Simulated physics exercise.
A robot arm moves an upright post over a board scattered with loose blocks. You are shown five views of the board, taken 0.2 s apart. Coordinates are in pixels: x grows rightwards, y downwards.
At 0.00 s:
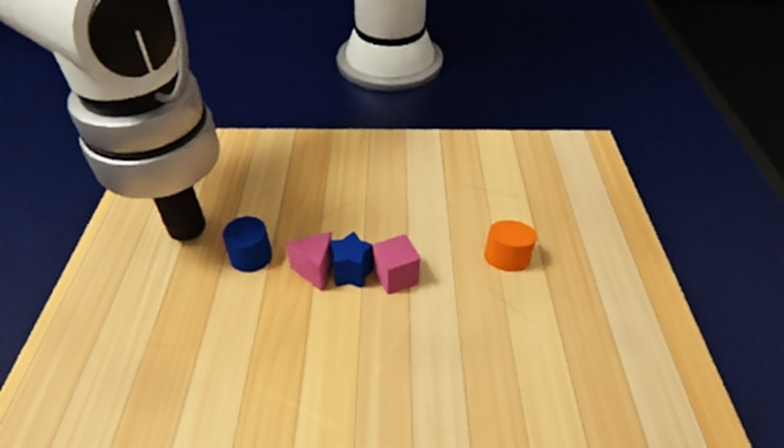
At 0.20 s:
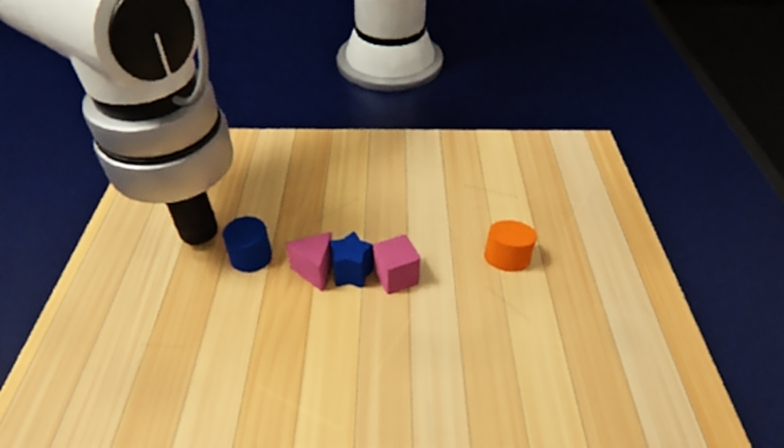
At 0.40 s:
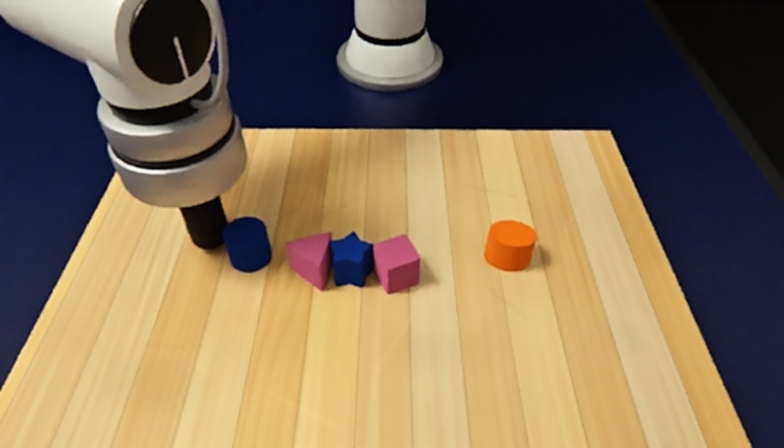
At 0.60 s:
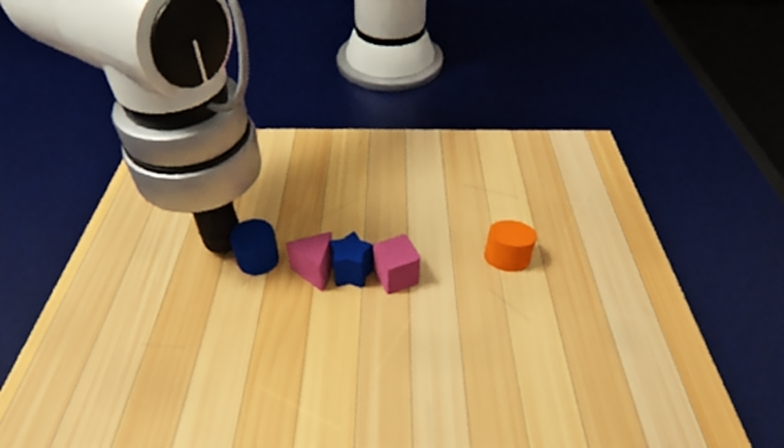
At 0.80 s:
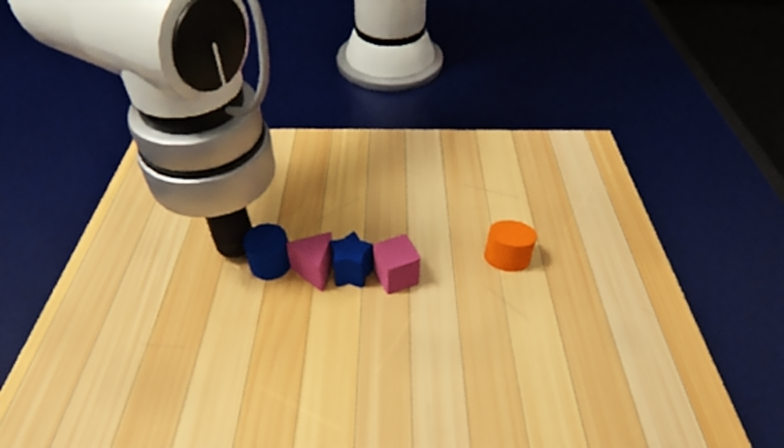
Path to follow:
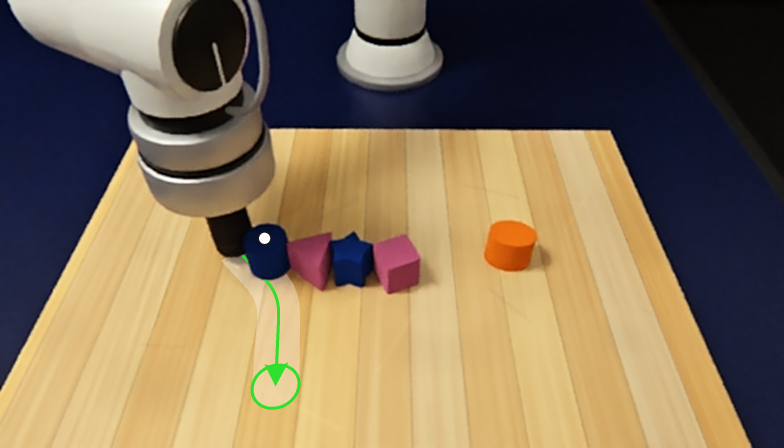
At the start, a robot arm holds a black post left of a blue cylinder, with a pink triangular block, blue star, pink cube and orange cylinder farther right. The post moves right to the blue cylinder, then pushes it a short way right, up beside the still triangular block.
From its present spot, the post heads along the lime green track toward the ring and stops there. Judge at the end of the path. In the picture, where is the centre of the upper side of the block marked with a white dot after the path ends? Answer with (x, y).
It is at (319, 312).
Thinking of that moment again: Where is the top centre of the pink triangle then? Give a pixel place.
If I read the scene right, the answer is (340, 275).
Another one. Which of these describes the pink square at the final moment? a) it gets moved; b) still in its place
Letter b.
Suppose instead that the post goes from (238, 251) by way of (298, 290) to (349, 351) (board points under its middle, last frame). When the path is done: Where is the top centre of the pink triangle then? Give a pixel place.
My prediction: (358, 278).
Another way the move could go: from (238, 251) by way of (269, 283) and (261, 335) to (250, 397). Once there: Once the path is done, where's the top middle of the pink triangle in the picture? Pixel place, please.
Pixel (333, 273).
Path on the board, from (238, 251) over (268, 283) and (278, 329) to (276, 386); the dot is on the blue cylinder.
The first path, step by step. One third of the way, post (267, 277); blue cylinder (294, 279); pink triangle (331, 269), turned 80° anticlockwise; blue star (359, 245), turned 30° anticlockwise.
Two thirds of the way, post (276, 323); blue cylinder (318, 311); pink triangle (340, 275), turned 105° anticlockwise; blue star (359, 245), turned 30° anticlockwise.
At the end, post (274, 380); blue cylinder (319, 312); pink triangle (340, 275), turned 105° anticlockwise; blue star (359, 245), turned 30° anticlockwise; pink square in place.
